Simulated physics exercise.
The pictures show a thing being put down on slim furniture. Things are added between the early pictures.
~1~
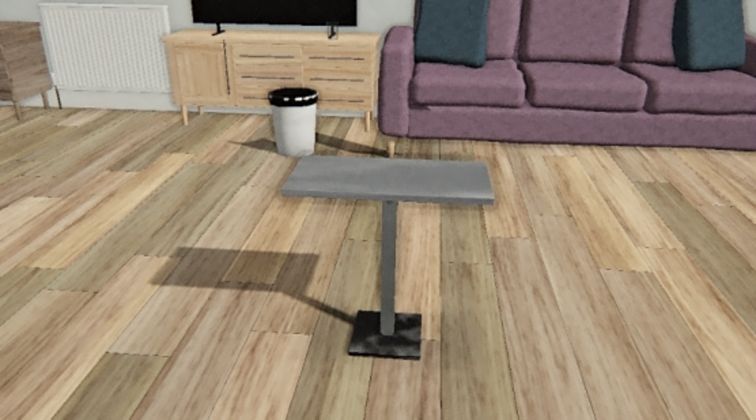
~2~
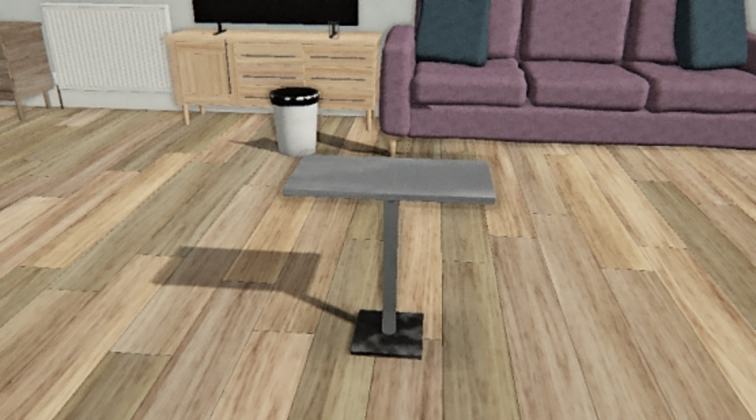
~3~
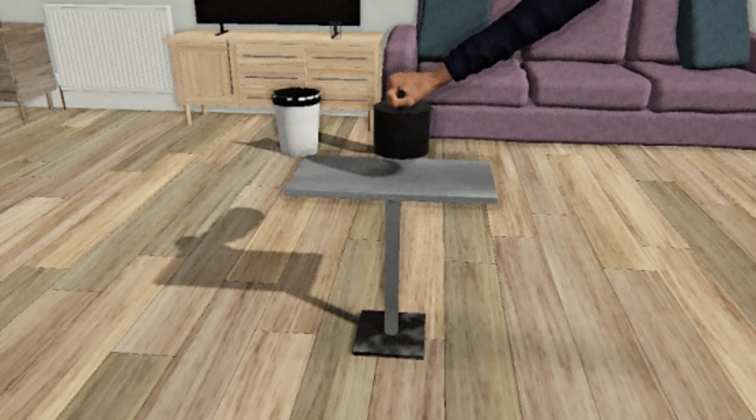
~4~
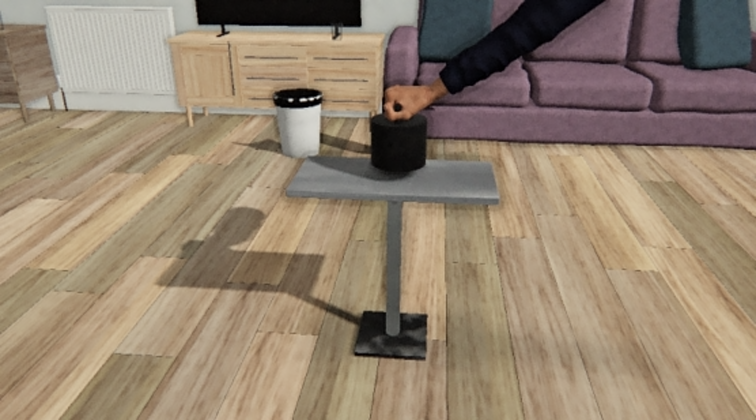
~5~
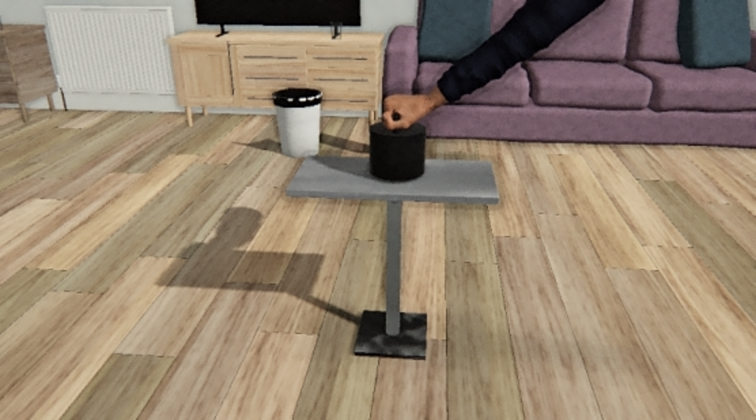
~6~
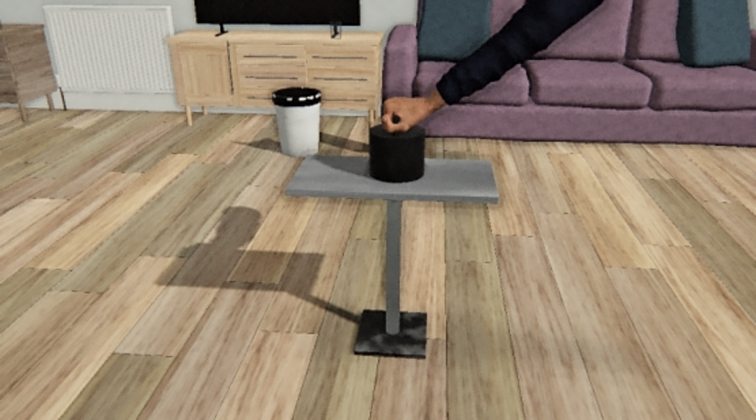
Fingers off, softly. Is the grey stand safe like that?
In the end the grey stand stays flat on its feet.
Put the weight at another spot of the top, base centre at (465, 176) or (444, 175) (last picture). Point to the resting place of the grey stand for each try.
Near (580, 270) and (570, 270).
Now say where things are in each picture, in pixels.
The first picture shows grey stand (390, 178).
The second picture shows grey stand (392, 178).
The third picture shows still on the way; grey stand (394, 178); weight (401, 129).
The fourth picture shows still on the way; grey stand (395, 179); weight (399, 141).
The fifth picture shows still on the way; grey stand (395, 178); weight (397, 150).
The sixth picture shows in place, still held; grey stand (394, 177); weight (397, 152).
Then, 0.20 s after the last picture, grey stand at rest near (394, 177).
At rest, the grey stand keeps steady, near (395, 177).
